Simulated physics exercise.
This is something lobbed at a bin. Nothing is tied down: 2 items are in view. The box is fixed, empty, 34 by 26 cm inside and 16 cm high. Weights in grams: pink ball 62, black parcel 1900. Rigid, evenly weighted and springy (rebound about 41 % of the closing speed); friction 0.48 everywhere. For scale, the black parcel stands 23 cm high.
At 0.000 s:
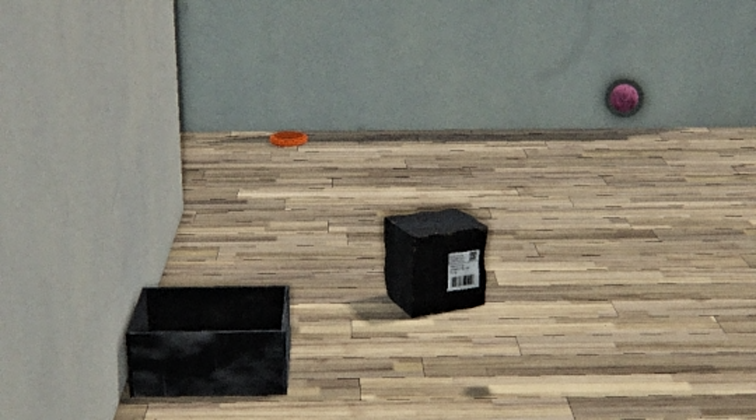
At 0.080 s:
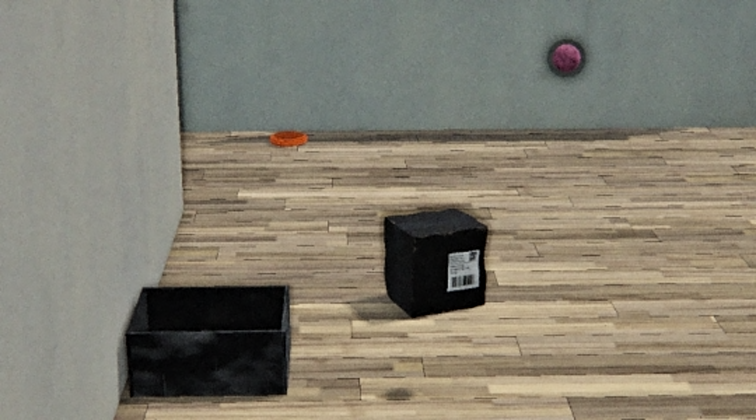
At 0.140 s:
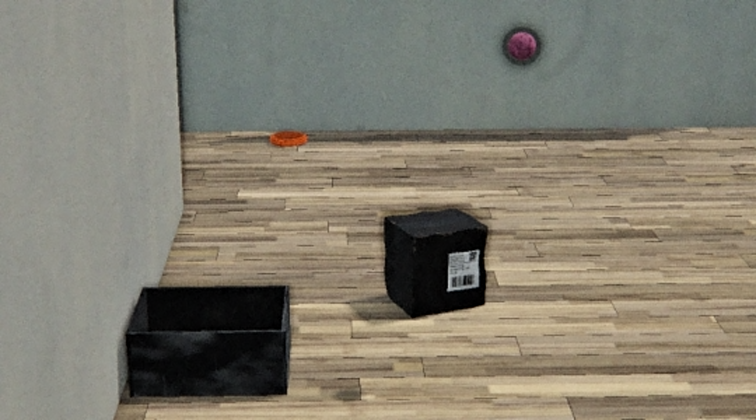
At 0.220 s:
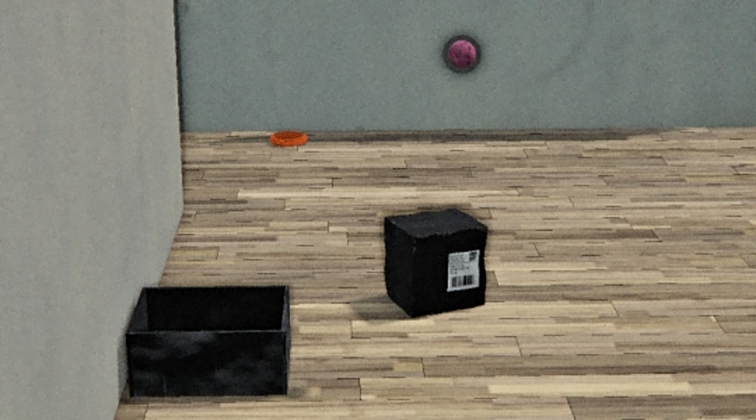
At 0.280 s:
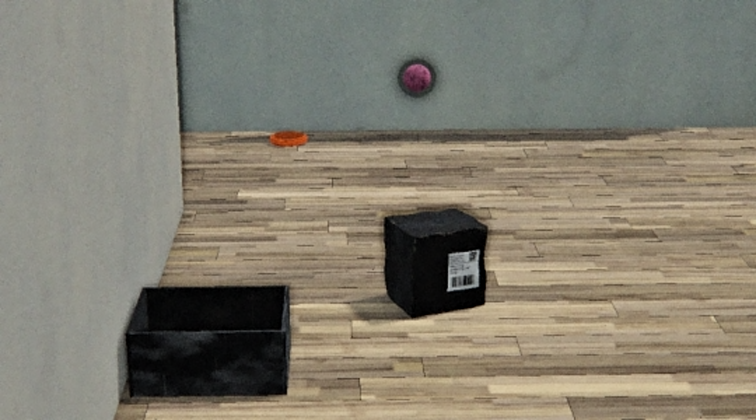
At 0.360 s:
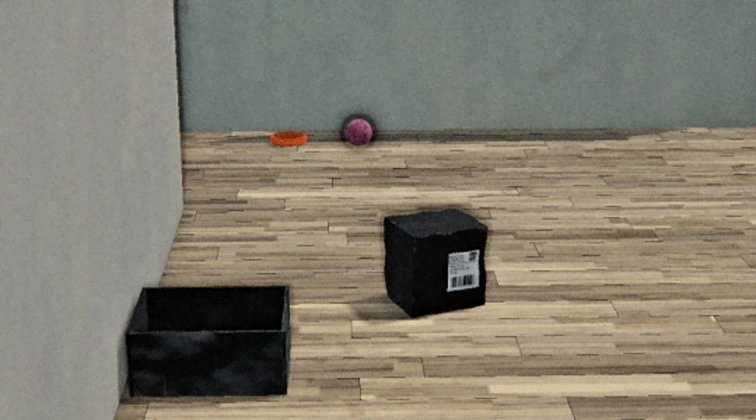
A black parcel with a white label stands on a pale wood-plank floor in a room with grey walls, seen from a fixed, slightly raised viewpoint. An open black bin sits at the lower left, and a small orange disc lies by the back wall. A pink ball flies leftward from the upper right, rising briefly, then descends in an arc to near the orange disc.
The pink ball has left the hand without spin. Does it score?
In the end the ball stays in.
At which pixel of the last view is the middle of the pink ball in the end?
At about (239, 348).
After 0.56 s, ball inside the box; pink ball near (226, 337).
After 0.86 s, ball inside the box; pink ball near (186, 343).
At rest (2.6 s), ball inside the box; black parcel in place, give or take 10 cm. Seen from the same camera at the end, pink ball near (239, 348).
